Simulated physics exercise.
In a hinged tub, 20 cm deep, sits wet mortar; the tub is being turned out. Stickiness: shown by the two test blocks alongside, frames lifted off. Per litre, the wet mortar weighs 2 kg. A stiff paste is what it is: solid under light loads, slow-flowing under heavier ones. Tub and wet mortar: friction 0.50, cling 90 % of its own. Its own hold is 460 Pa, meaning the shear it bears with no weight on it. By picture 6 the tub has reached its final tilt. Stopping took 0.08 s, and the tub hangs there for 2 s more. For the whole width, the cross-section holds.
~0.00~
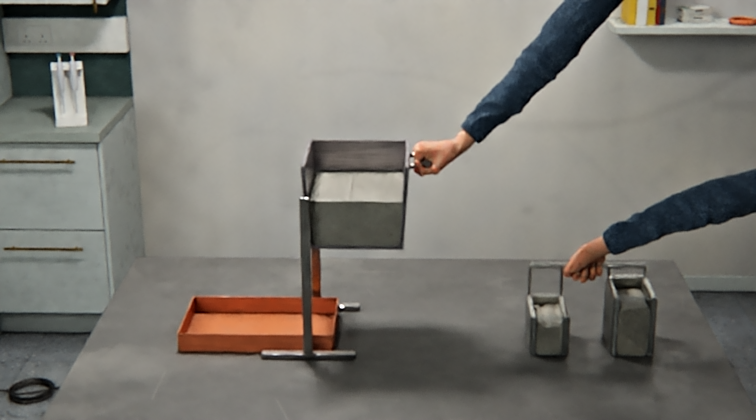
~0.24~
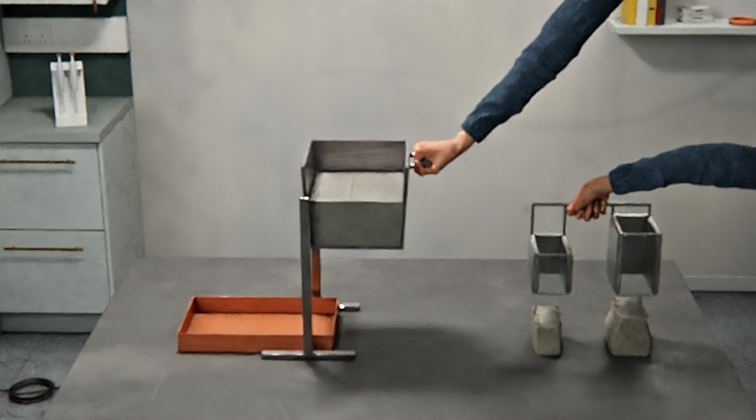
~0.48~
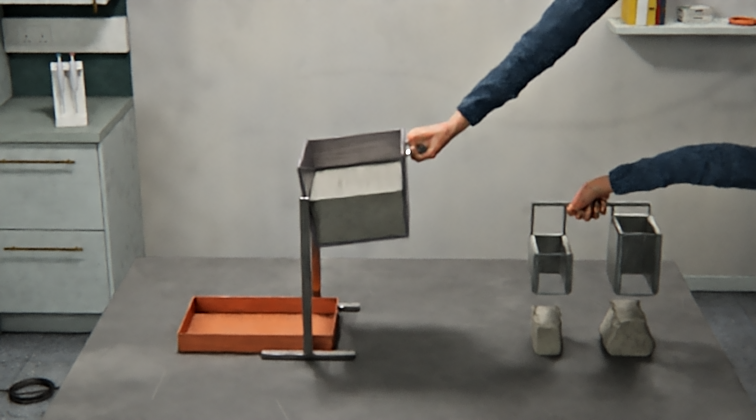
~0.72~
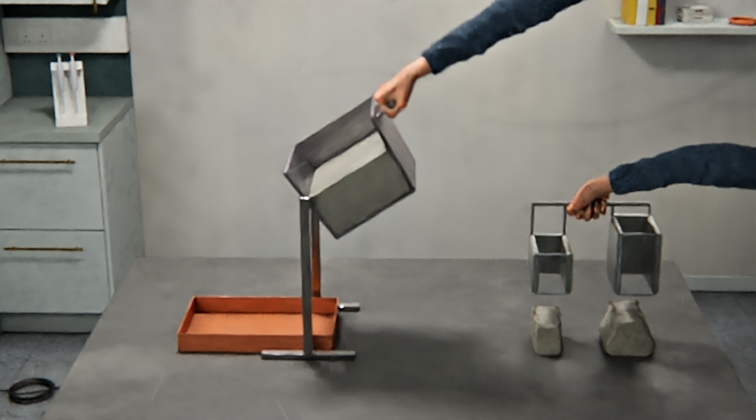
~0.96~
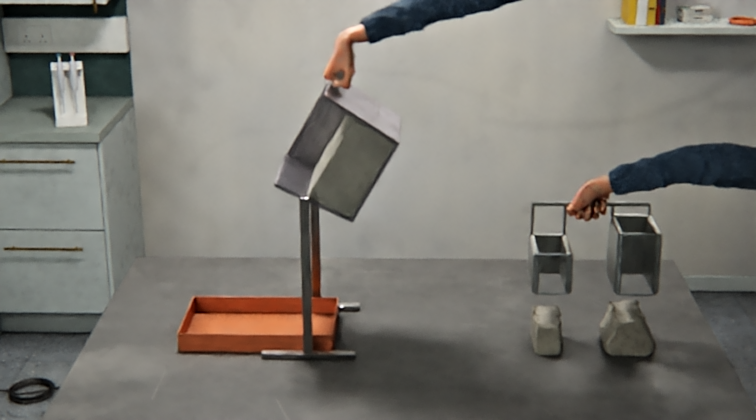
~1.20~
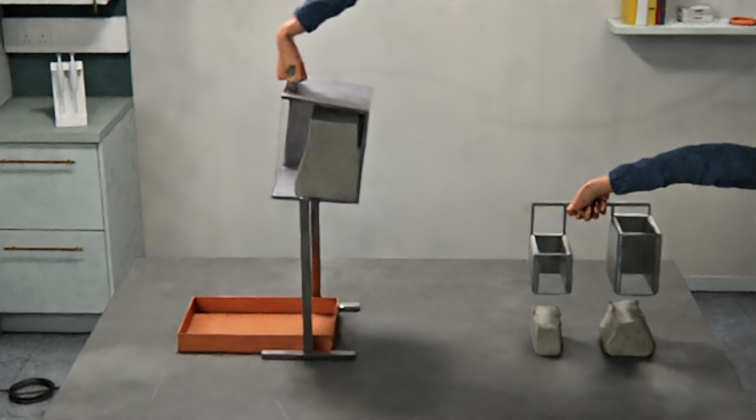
Two metal molds lift off gray blocks, then a hand tilts the tub toward the orange tray.
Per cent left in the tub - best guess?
Best guess: 75 %.
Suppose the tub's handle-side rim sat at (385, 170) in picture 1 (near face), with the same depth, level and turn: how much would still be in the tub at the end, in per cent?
Around 100 percent would still be in the tub at the end.
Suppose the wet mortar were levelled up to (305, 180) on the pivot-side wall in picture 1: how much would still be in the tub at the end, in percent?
Then about 55 %.
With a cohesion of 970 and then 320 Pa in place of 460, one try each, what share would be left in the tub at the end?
Expect about 100 in a hundred, then about 70 in a hundred.
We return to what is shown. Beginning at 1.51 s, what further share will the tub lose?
Close to 16 % of the whole load.
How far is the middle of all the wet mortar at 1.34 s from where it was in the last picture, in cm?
It has moved close to 4 cm.
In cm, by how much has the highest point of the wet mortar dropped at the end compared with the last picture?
Some 8 cm.
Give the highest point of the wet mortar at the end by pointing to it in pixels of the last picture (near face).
The highest point sits at around (315, 152).
After 1.34 s, the tub is at 83 degrees and holds 100 %.
After 1.51 s, the tub is at 83 degrees and holds 91 %.
After 1.68 s, the tub is at 83 degrees and holds 82 %.
After 1.85 s, the tub is at 83 degrees and holds 79 %.
After 3.20 s, the tub is at 83 degrees and holds 75 %.
